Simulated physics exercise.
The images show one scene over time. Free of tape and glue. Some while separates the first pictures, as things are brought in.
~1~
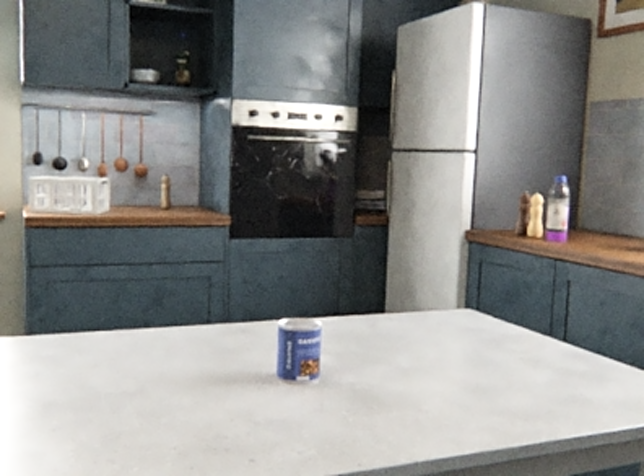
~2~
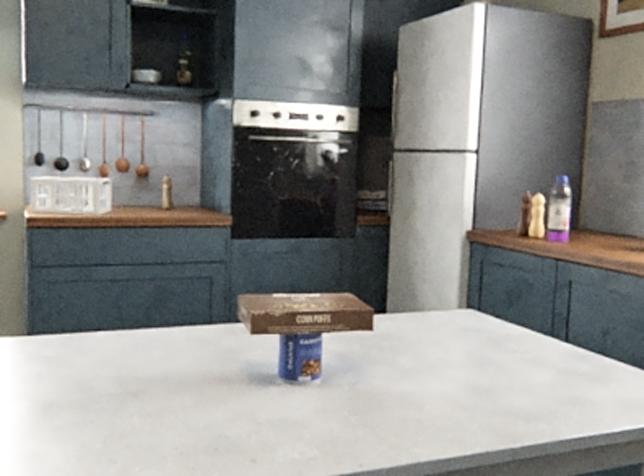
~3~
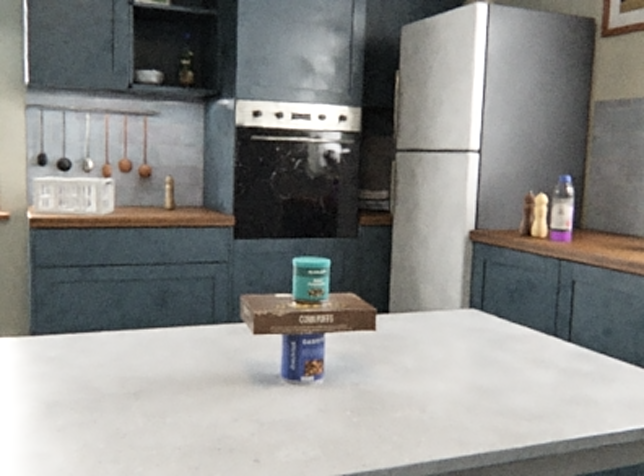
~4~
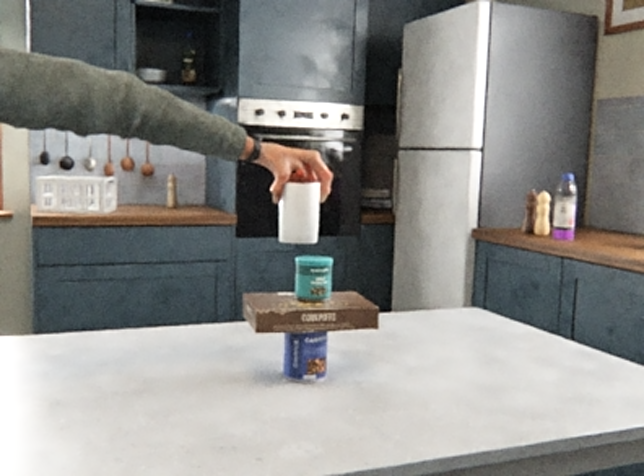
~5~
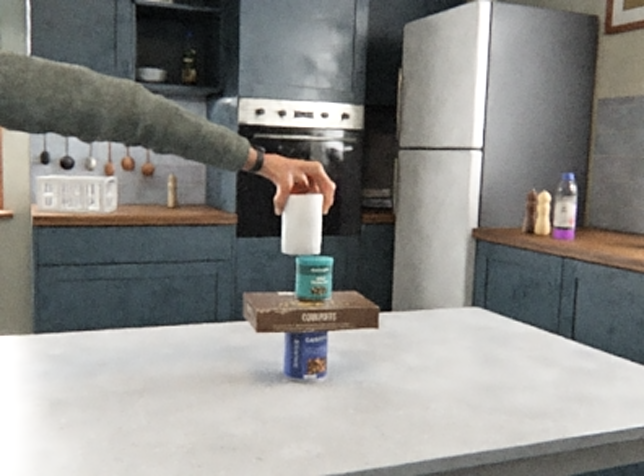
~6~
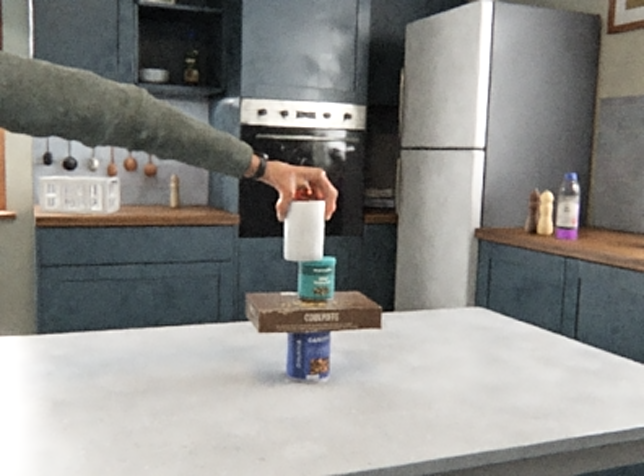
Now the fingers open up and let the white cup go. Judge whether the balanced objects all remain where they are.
Most likely the pile will bear the load.
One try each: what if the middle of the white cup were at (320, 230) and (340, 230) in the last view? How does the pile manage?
Well, the first time it stays steady, and the second time it falls over.
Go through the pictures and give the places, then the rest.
In the first frame, the last thing is not in view yet.
In the second frame, the last thing is not in view yet; blue tin (300, 351).
In the third frame, the last thing is not in view yet; brown packet (306, 313).
In the fourth frame, coming down; white cup (299, 212); turquoise tin (313, 278).
In the fifth frame, coming down; white cup (302, 224); blue tin (306, 349).
In the sixth frame, in place under the hand; white cup (304, 230); brown packet (312, 311).
Then, 0.20 s later than the last frame, all is still.
Then, 0.40 s later than the last frame, white cup resting near (304, 230).
When it is over, all 4 as before. End places, in pixels of the last picture, white cup near (304, 230). The pile keeps its balance.
